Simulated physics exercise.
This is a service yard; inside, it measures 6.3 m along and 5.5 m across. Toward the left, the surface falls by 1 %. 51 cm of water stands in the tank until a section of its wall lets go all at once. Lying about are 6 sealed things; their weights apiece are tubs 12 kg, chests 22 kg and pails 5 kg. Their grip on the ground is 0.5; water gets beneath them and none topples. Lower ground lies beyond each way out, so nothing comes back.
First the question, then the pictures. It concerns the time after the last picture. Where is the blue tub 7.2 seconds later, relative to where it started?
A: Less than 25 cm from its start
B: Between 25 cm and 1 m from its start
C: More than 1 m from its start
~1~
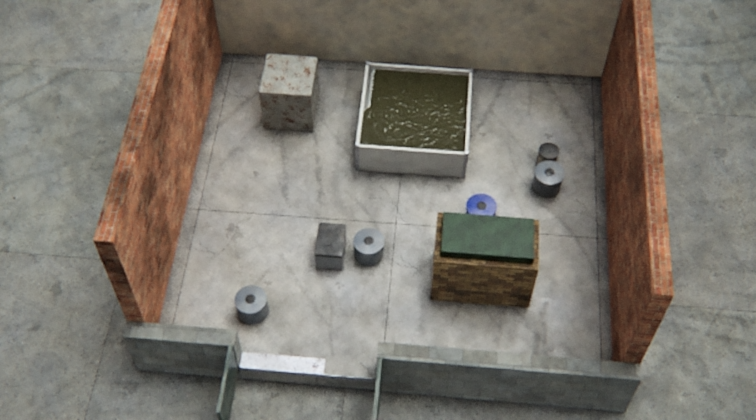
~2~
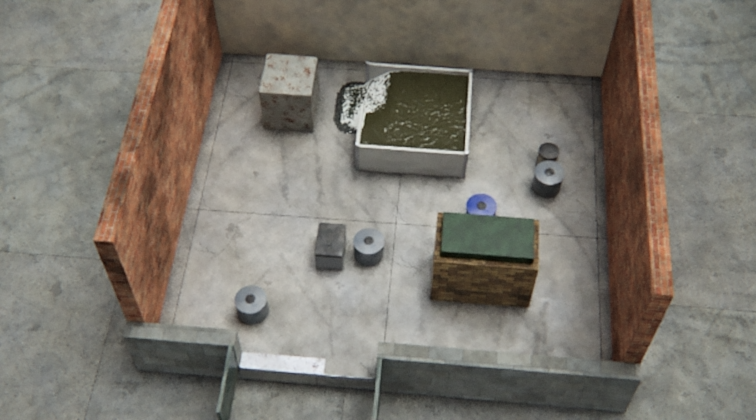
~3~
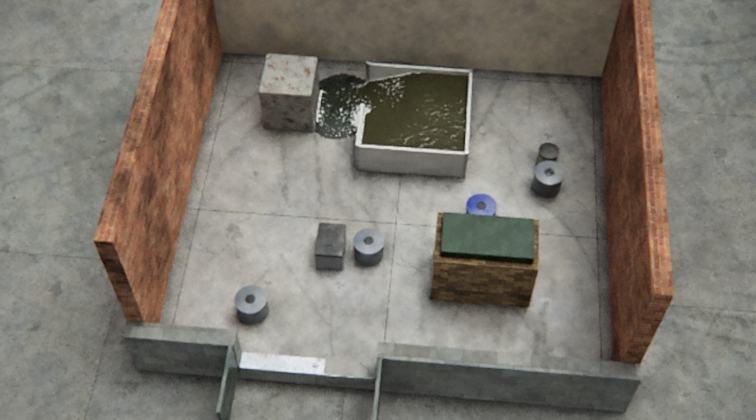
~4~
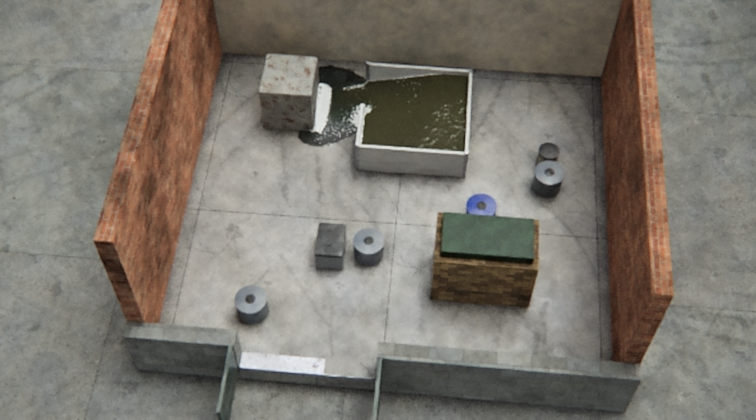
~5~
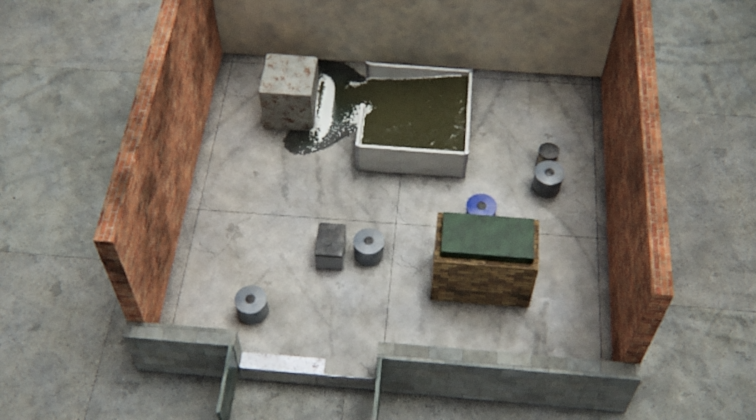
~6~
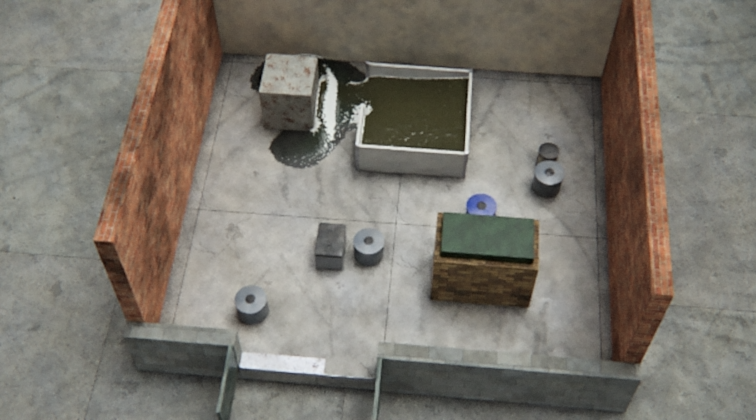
Less than 25 cm from its start (A).
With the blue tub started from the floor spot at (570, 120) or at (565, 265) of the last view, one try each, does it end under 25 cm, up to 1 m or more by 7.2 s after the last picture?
Taken in turn, it stays almost motionless and then stays almost motionless.
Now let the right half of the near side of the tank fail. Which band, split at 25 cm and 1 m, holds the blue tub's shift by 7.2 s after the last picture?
Had it gone that way, the blue tub would be borne far.
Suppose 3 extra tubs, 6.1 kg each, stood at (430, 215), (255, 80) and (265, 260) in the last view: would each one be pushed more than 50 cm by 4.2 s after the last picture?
First within, then beyond, then beyond.
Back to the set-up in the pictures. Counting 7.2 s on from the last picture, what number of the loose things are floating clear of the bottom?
The count is 0.
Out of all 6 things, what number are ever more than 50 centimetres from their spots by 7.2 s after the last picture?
1.
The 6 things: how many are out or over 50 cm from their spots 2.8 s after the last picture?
The number by then is 0.
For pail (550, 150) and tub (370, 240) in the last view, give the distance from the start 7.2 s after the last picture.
Respectively: 0 cm / 5 cm.
Then, 0.9 s after the last picture the blue tub is near (482, 206), 0.0 m from its start, aground; 0 of 6 are out; 0 afloat.
Then, 2.8 s after the last picture the blue tub is near (482, 206), 0.0 m from its start, aground; 0 of 6 are out; 0 afloat.
Then, 4.8 s after the last picture the blue tub is near (482, 206), 0.0 m from its start, aground; 0 of 6 are out; 1 afloat.
Then, 7.2 s after the last picture the blue tub is near (482, 206), 0.0 m from its start, aground; 0 of 6 are out; 0 afloat.
